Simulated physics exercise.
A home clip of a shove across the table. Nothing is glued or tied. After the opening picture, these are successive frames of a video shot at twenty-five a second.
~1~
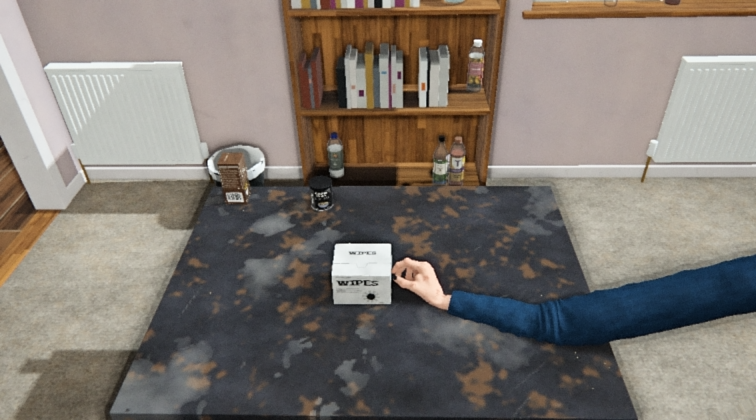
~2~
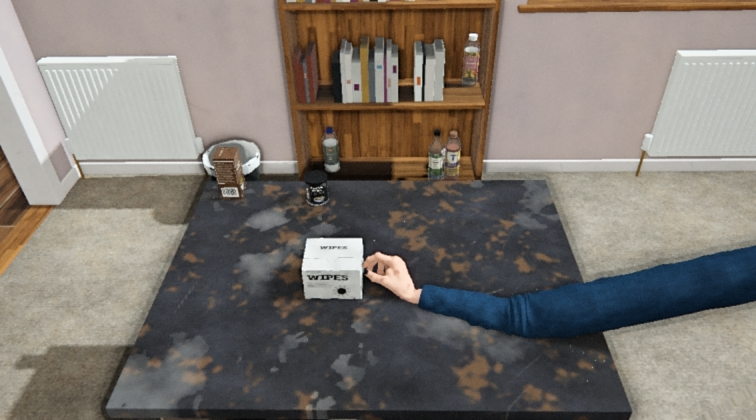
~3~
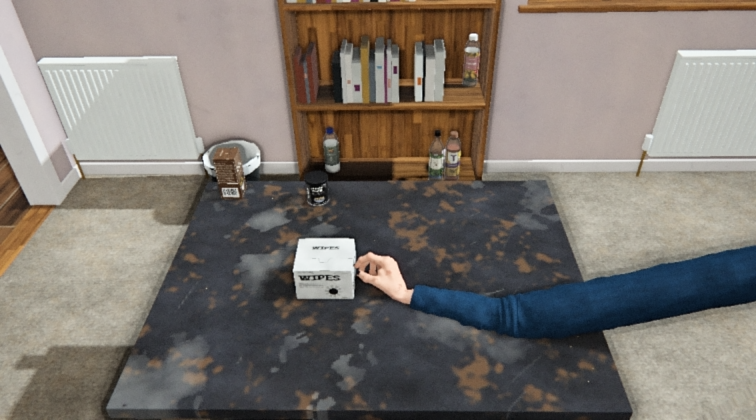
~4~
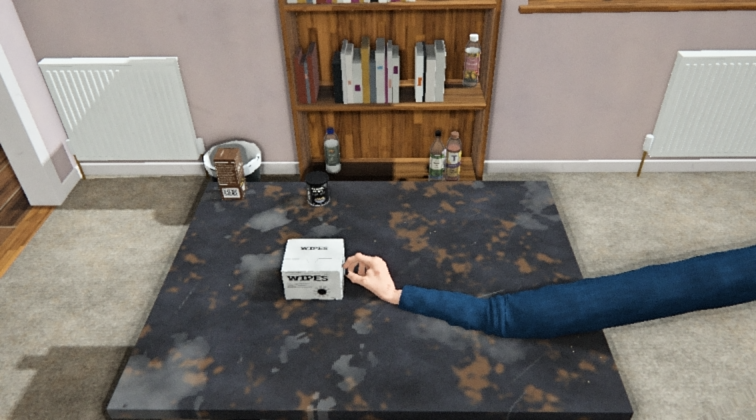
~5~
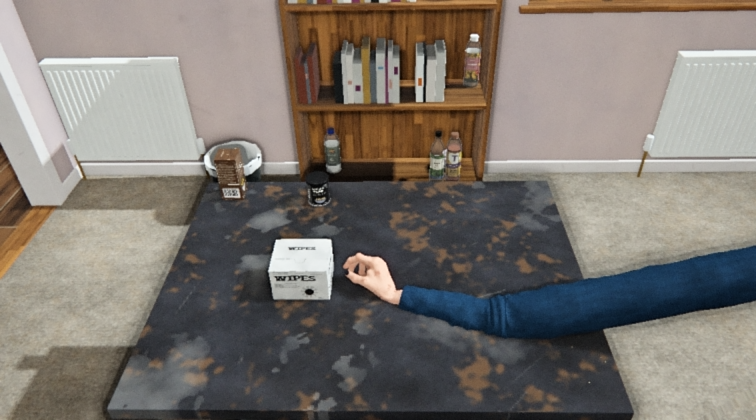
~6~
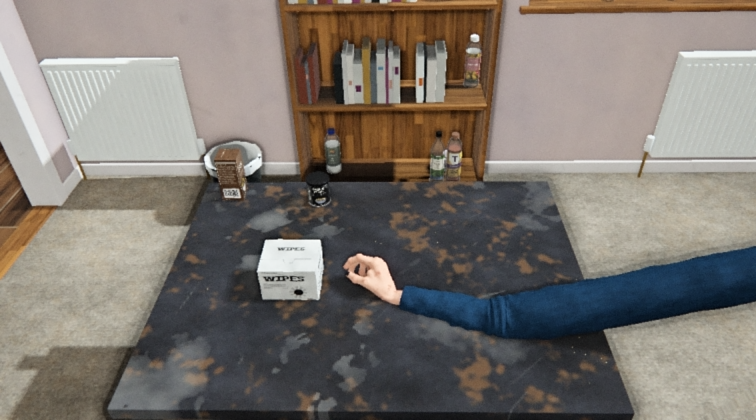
On a dark mottled table, a hand pushes a white wipes box left, and it slides away.
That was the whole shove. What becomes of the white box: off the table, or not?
The white box remains on top.
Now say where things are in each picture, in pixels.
In the first picture, under the hand; white box (363, 274).
In the second picture, under the hand; white box (334, 268).
In the third picture, under the hand; white box (326, 268).
In the fourth picture, white box (315, 269).
In the fifth picture, white box (303, 269) slid a little.
In the sixth picture, white box (292, 270) slid a little.
Then, 0.10 s after the last picture, white box slid about its own width near (272, 269).
Then, 0.20 s after the last picture, white box slid about its own width near (261, 269).
At rest, moved from the start, white box. Seen from the same camera at the end, white box near (259, 269).
